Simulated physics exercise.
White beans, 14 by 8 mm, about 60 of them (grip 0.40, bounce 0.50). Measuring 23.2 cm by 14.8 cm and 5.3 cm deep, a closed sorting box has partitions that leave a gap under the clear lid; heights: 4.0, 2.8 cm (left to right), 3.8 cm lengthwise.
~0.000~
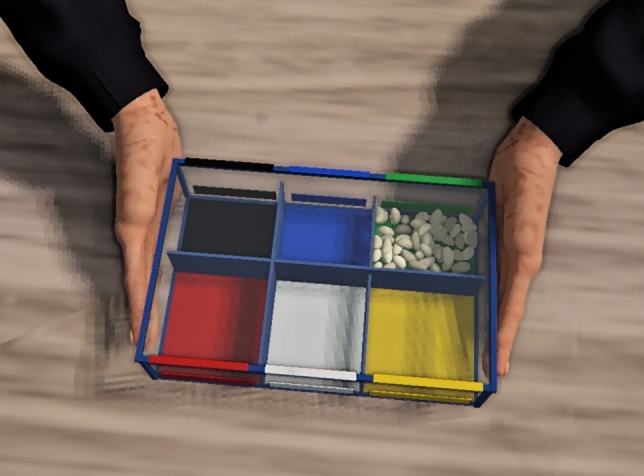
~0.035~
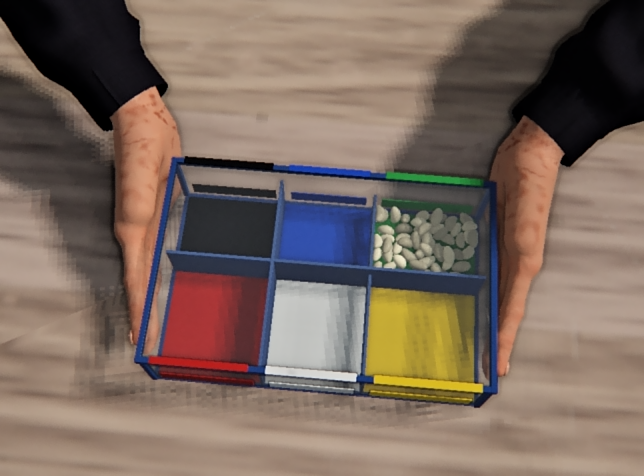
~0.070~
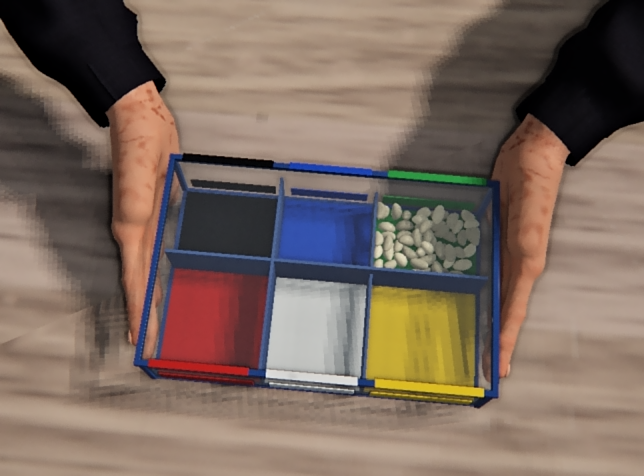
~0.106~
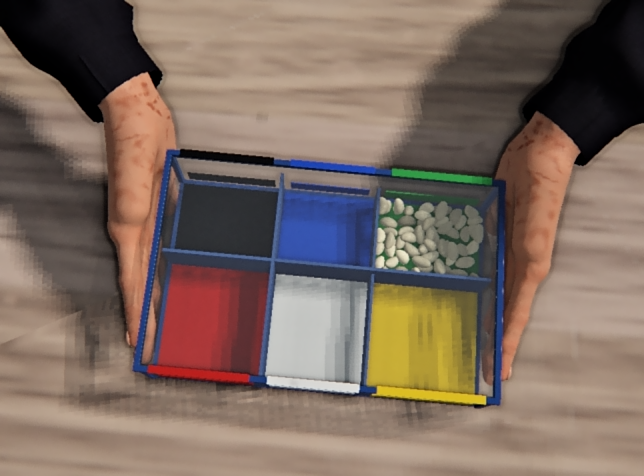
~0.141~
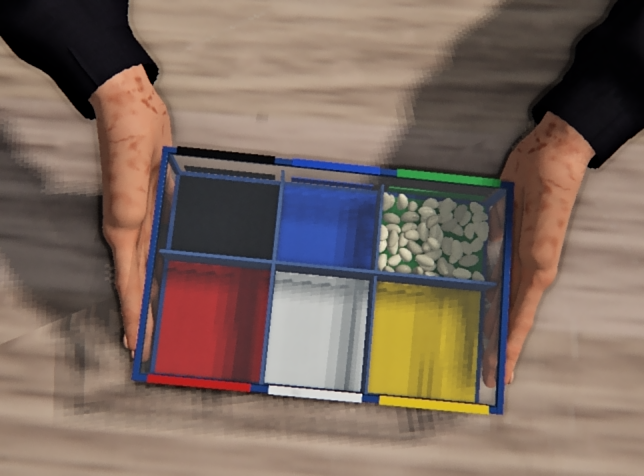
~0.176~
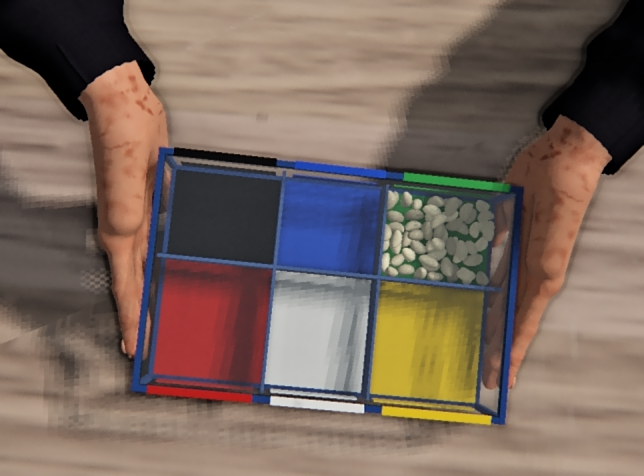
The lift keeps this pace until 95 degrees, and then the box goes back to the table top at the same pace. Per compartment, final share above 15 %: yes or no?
Red no; blue no; green yes; yellow yes; white no; black no.
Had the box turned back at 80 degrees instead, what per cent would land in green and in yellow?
Green 85 %, yellow 15 %.
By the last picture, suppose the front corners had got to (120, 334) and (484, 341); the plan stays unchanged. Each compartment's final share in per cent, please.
By the end red holds 0%, blue holds 60%, green holds 20%, yellow holds 0%, white holds 0% and black holds 15%.
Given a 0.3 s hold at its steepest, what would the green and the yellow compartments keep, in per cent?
Green keeps 55% and yellow keeps 45%.
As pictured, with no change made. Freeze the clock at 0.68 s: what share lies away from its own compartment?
15 %.
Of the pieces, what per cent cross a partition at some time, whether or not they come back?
About 35 %.
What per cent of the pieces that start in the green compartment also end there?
I'd estimate about 70 %.
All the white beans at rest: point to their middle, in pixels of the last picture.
I'd put it at about (444, 281).
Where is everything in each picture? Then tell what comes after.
In the first frame, box tilt 0 degrees, front corners at (142, 357) and (490, 386); green 100 %.
In the second frame, box tilt 1 degrees, front corners at (141, 357) and (491, 387).
In the third frame, box tilt 4 degrees, front corners at (141, 360) and (492, 391), lowest corner right front.
In the fourth frame, box tilt 8 degrees, front corners at (140, 366) and (494, 398), lowest corner right front.
In the fifth frame, box tilt 15 degrees, front corners at (139, 374) and (496, 408), lowest corner right front.
In the sixth frame, box tilt 21 degrees, front corners at (139, 385) and (498, 417), lowest corner right front; green 100 %. The box's pace is about 180 degrees a second.
Then, at 0.68 s, tilt 94 degrees; green 85 %, yellow 15 %.
Then, at 1.02 s, tilt 39 degrees; green 65 %, yellow 35 %.
After 1.45 s, tilt 0 degrees; green 65 %, yellow 35 %.
At rest (1.8 s), red 0 %, blue 0 %, green 65 %, yellow 35 %, white 0 %, black 0 %.
